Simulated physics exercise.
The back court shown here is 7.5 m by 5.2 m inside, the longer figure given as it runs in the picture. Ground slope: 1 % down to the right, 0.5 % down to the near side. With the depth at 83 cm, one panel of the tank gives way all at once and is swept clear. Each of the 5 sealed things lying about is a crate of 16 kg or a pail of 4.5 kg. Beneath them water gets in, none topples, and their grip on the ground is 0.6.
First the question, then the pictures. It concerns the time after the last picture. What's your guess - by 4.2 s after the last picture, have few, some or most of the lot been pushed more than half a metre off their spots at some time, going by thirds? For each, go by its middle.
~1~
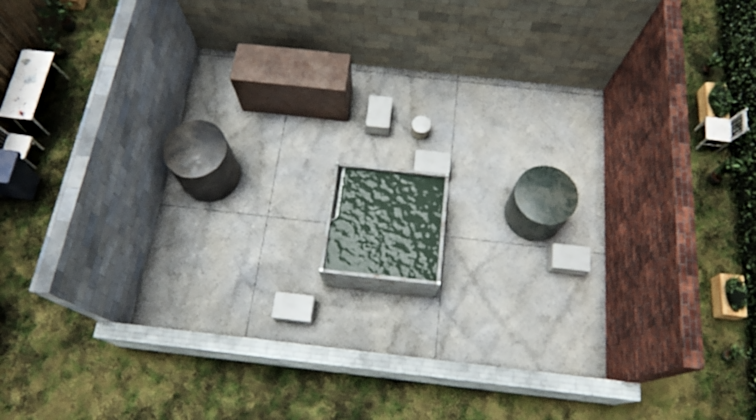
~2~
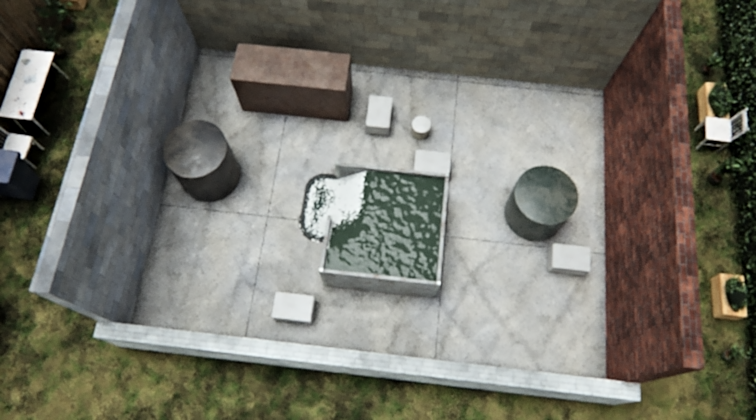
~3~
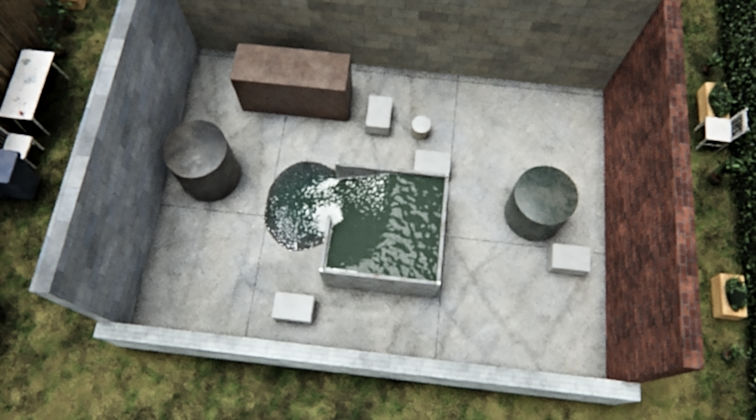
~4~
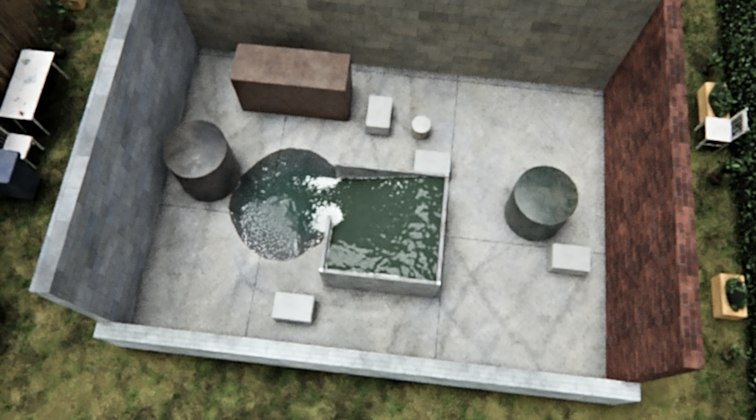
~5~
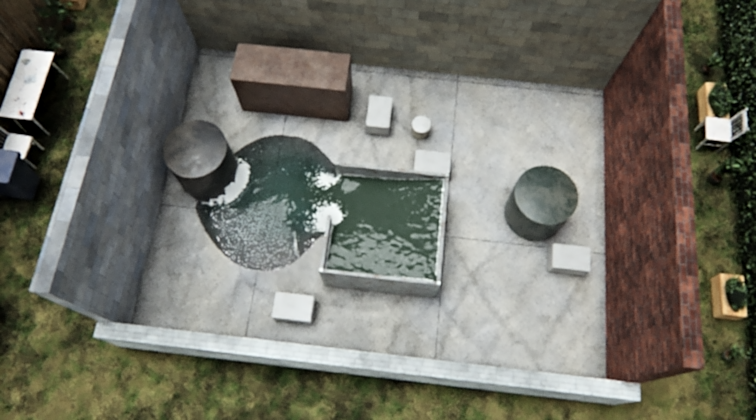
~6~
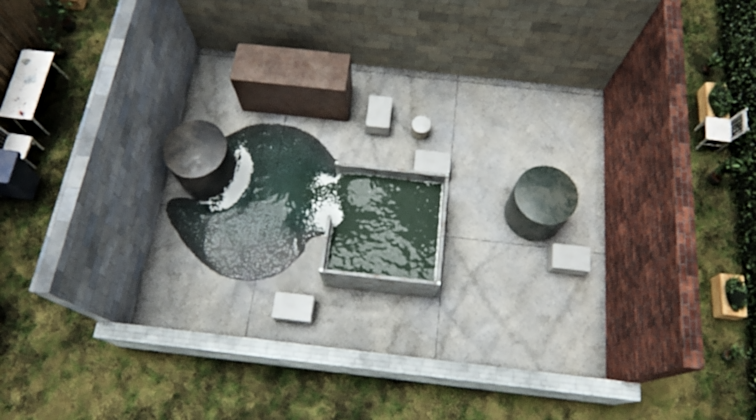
I'd guess few, under a third.
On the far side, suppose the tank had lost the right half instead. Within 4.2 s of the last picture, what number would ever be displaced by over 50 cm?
Then it comes to 4 of them.
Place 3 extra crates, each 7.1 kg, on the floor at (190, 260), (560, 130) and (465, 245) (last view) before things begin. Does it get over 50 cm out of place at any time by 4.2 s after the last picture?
First exceeds it, second falls shy, third falls shy.
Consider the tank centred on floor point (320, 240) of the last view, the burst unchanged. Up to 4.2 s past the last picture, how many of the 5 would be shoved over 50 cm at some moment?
That gives 1 of them.
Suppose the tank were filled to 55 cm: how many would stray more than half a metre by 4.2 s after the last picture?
The answer would then be 0.
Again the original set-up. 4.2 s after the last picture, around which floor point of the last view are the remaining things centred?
Centre of the remaining things: Roughly (447, 200).
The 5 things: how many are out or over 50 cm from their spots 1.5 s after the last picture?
By my reckoning, 0.
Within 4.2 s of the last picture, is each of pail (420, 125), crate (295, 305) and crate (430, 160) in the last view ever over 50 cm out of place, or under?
The first is inside the limit, the second beyond the limit, and the third inside the limit.
Then, 0.4 s after the last picture 0 of 5 are over 50 cm from their spots; 0 afloat.
Then, 1.5 s after the last picture 0 of 5 are over 50 cm from their spots; 0 afloat.
Then, 2.8 s after the last picture 1 of 5 are over 50 cm from their spots; 0 afloat.
Then, 4.2 s after the last picture 1 of 5 are over 50 cm from their spots, and 1 have been at some point; 0 afloat.
